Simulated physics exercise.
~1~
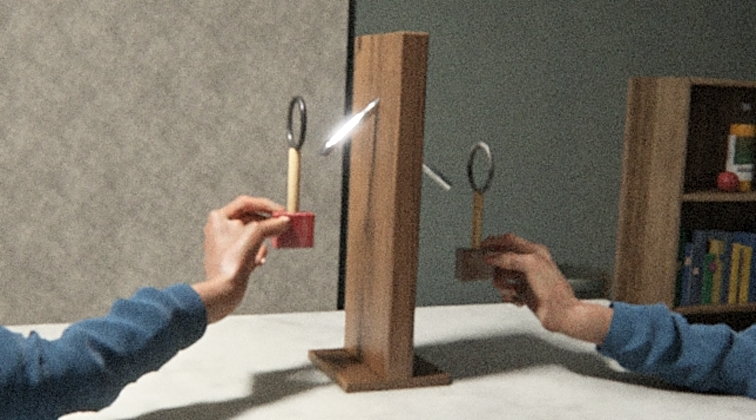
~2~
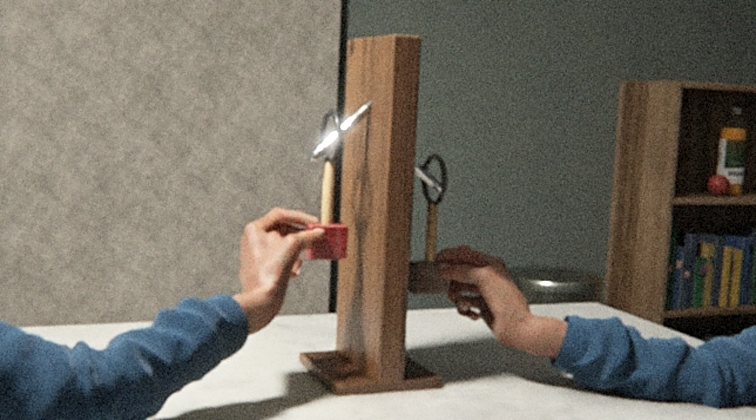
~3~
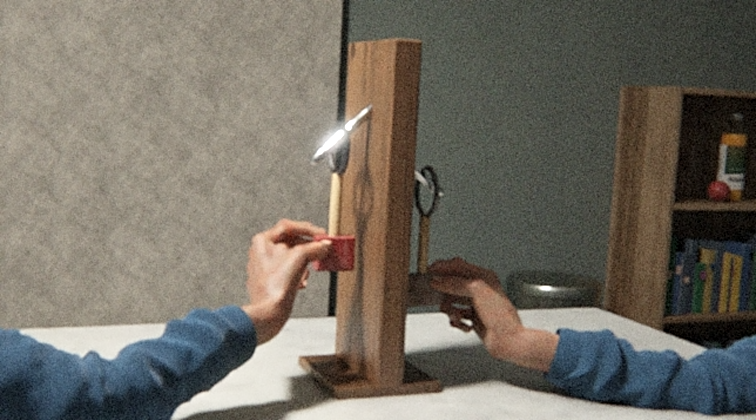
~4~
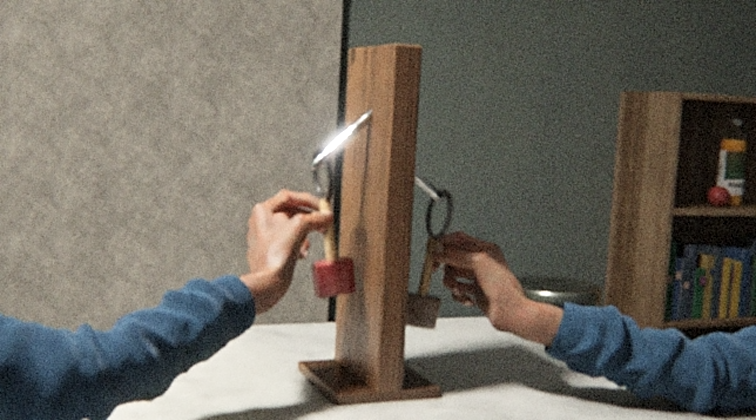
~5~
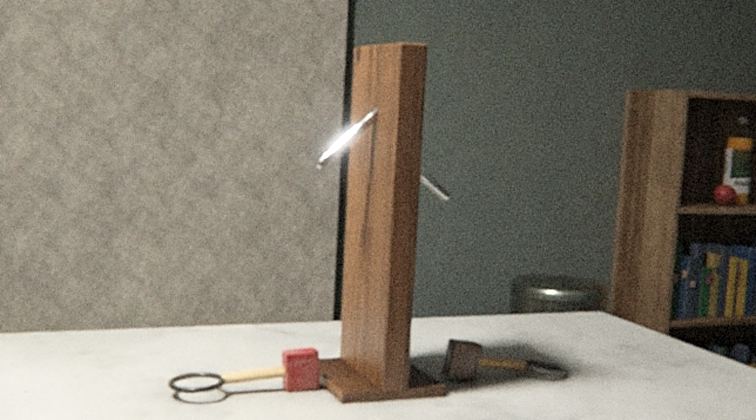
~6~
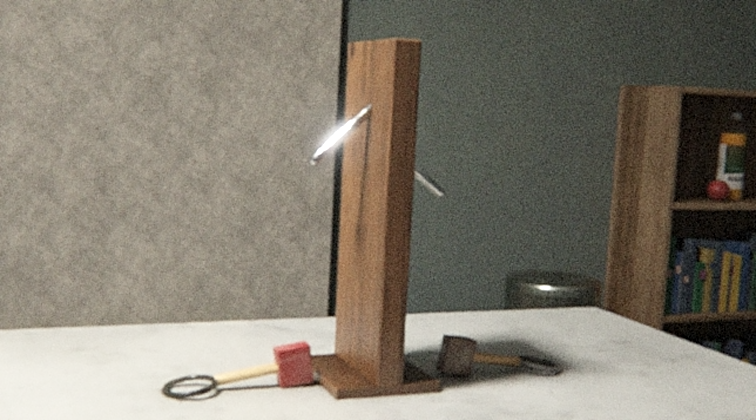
To begin with, two blue-sleeved arms hold ring-ended tools upright, one with a red head and one with a brown head, on either side of a wooden post with a downward-slanting metal peg on each side. The hands bring both tools inward, the left one moving right and the right one moving left, until their rings meet the pegs. The hands then let go and draw back as the tools tip and slip downward. Both tools fall off the sloping pegs. They end up lying on the white tabletop beside the base, their rings pointing outward, while the post stays standing.
